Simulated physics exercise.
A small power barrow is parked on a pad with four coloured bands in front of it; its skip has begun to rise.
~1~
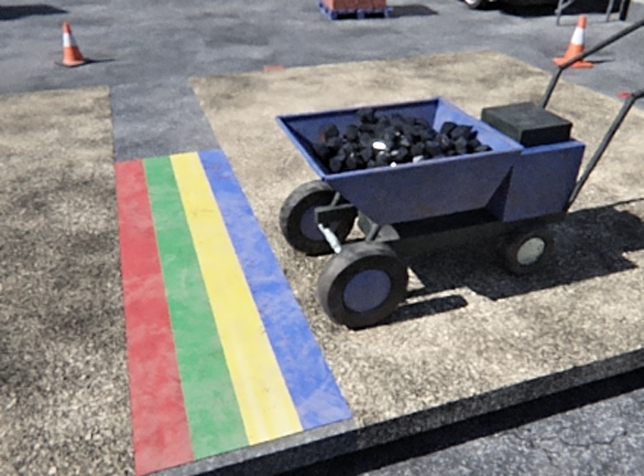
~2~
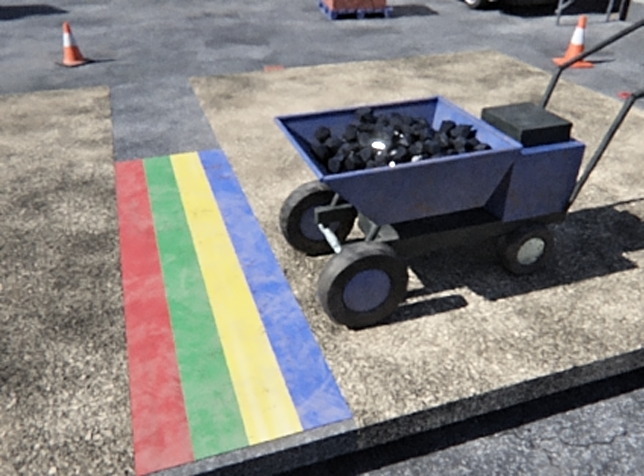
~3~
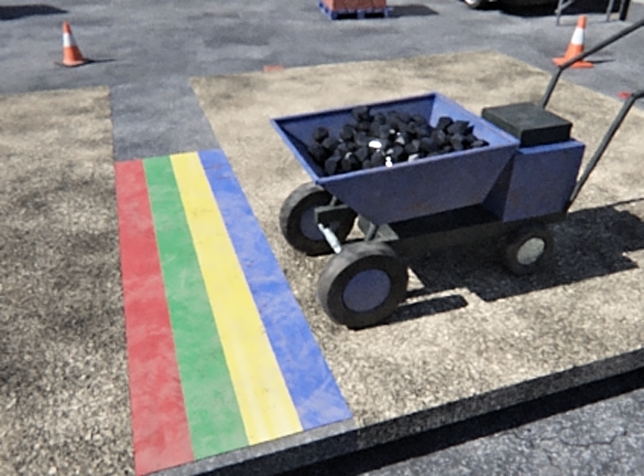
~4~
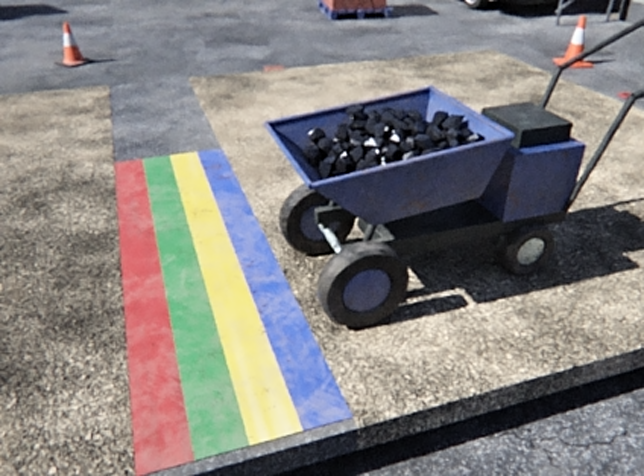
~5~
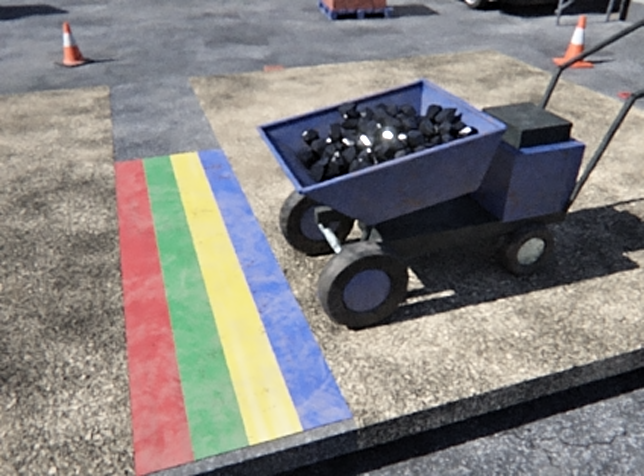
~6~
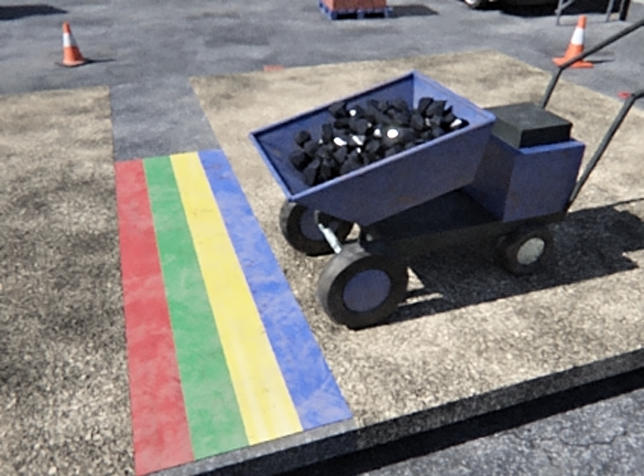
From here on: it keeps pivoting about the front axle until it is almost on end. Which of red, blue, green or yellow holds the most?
Green.
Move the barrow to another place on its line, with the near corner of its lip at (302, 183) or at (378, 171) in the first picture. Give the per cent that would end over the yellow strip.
Roughly 0 per cent, then roughly 30 per cent.
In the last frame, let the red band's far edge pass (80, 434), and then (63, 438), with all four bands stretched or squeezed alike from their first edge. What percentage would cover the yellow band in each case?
About 30 and 30 per cent.
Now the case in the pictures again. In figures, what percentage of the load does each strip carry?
Percentages: Blue 0, yellow 10, green 35, red 25.
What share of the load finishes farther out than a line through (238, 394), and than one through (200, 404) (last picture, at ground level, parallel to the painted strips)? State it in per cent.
Estimate: 80 % and 50 %, respectively.
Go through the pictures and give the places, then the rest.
Lip of the skip (325, 179), level; top of the load (417, 150), lumps of coal; blue strip (305, 371); yellow strip (259, 383); green strip (210, 395); red strip (158, 407), in the first frame.
Lip of the skip (323, 180), level; top of the load (416, 149), in the second frame.
Lip of the skip (318, 182), tipped barely; top of the load (413, 147), in the third frame.
Lip of the skip (311, 187), tipped a little; top of the load (417, 132), in the fourth frame.
Lip of the skip (302, 192), tipped a little; top of the load (410, 128), in the fifth frame.
Lip of the skip (291, 200), tipped a little; top of the load (413, 136); blue strip (305, 371); yellow strip (259, 383); green strip (210, 395); red strip (158, 407), in the sixth frame.
Just after the last frame, skip tipped steeply; every one in the skip.
A moment on, skip tipped steeply; the larger part in the skip; just a few over the yellow strip; about a tenth over the green strip; just a few over the red strip; just a few falling.
Further on, skip tipped right over; roughly a quarter in the skip; about a tenth over the yellow strip; roughly a third over the green strip; roughly a quarter over the red strip; about a tenth off the paint.
When it is over, skip tipped right over; about a tenth in the skip; just a few over the blue strip; about a tenth over the yellow strip; roughly a third over the green strip; roughly a quarter over the red strip; roughly a quarter off the paint.
